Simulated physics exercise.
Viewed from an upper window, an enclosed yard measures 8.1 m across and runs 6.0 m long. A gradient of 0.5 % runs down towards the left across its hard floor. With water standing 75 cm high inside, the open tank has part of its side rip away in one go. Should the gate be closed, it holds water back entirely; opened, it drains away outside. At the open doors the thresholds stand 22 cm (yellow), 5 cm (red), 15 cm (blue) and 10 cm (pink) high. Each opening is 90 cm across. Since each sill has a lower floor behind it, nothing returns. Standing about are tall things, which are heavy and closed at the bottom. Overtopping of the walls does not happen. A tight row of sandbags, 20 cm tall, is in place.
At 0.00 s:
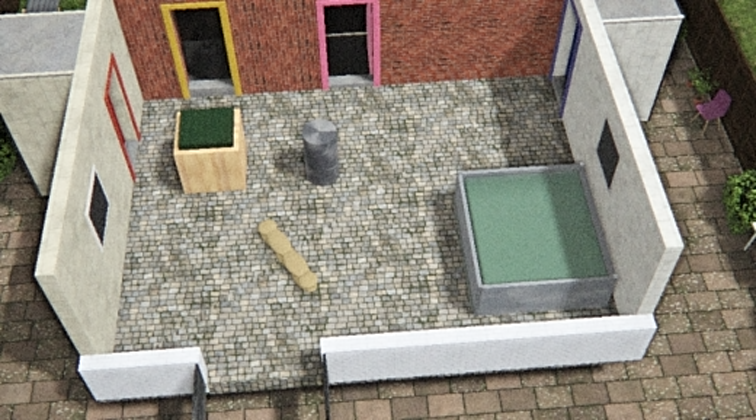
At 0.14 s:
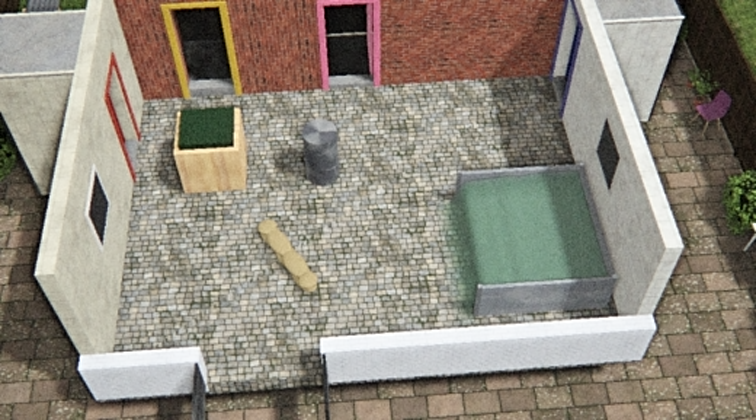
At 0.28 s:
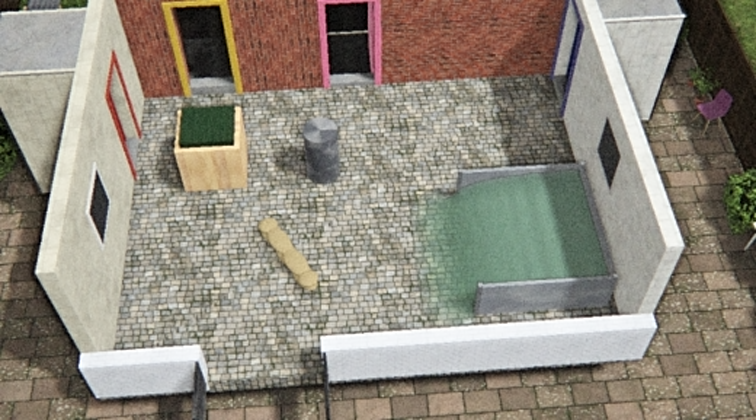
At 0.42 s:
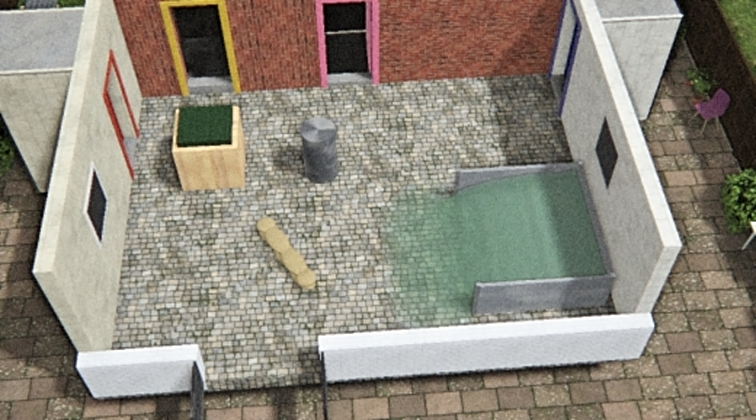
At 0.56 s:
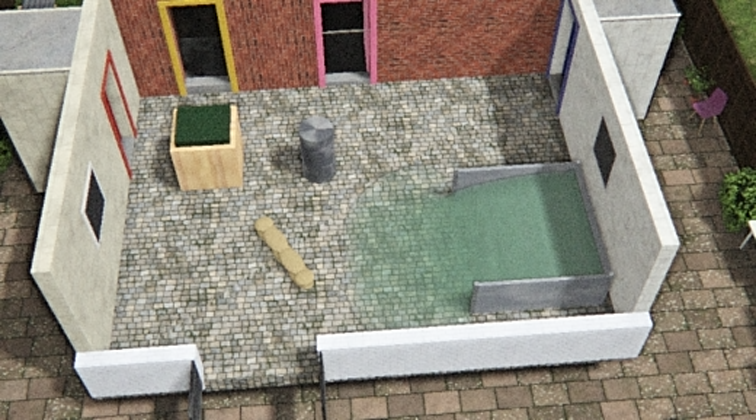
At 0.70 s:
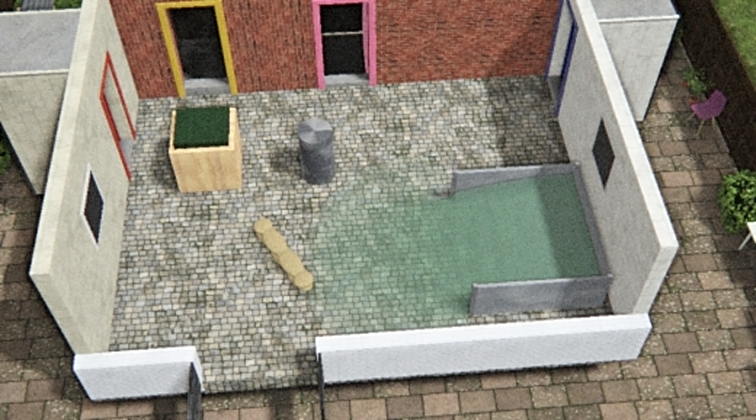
Green water pours from the tank's open left side and spreads leftward across the paved yard.
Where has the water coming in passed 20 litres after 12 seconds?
The yellow door never breaches the limit; the red door breaches the limit; the blue door never breaches the limit; the pink door never breaches the limit.
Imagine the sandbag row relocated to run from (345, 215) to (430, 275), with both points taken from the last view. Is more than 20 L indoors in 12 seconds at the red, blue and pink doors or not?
So red comes out too high, blue comes out low enough and pink comes out too high.
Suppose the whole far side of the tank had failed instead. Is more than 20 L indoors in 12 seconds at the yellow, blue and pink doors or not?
Log - yellow: Threshold not reached, blue: Threshold topped, pink: Threshold topped.
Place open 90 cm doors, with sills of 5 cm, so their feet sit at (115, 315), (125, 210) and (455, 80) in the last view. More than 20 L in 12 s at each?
So, in the order given, it's beyond the mark, then beyond the mark, then shy of the mark.
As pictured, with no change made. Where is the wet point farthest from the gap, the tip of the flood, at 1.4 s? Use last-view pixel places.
Near (158, 323).
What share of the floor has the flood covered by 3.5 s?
Some 70 per cent of the floor is wet.
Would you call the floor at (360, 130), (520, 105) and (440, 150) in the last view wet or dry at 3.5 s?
Point 1: Reached; point 2: Unreached; point 3: Unreached.
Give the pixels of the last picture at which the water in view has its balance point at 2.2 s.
The water's centre sits at about (368, 257).
After 1.4 s water covers 40 % of the floor and is deepest (40 cm) near (301, 266); yellow door not reached, red door not reached, blue door not reached, pink door not reached.
After 2.2 s water covers 60 % of the floor and is deepest (44 cm) near (106, 377); yellow door not reached, red door not reached, blue door not reached, pink door not reached.
After 3.5 s water covers 70 % of the floor and is deepest (36 cm) near (121, 253); yellow door 11 cm at the sill, 0 L in, red door 7 cm at the sill, 1 L in, blue door not reached, pink door 10 cm at the sill, 1 L in.
After 7.0 s water covers 90 % of the floor and is deepest (18 cm) near (304, 92); yellow door 9 cm at the sill, 0 L in, red door 15 cm at the sill, 35 L in, blue door 8 cm at the sill, 0 L in, pink door 10 cm at the sill, 3 L in.
After 12.0 s water covers 95 % of the floor and is deepest (12 cm) near (559, 190); yellow door 6 cm at the sill, 0 L in, red door 7 cm at the sill, 144 L in, blue door 8 cm at the sill, 1 L in, pink door 5 cm at the sill, 8 L in.
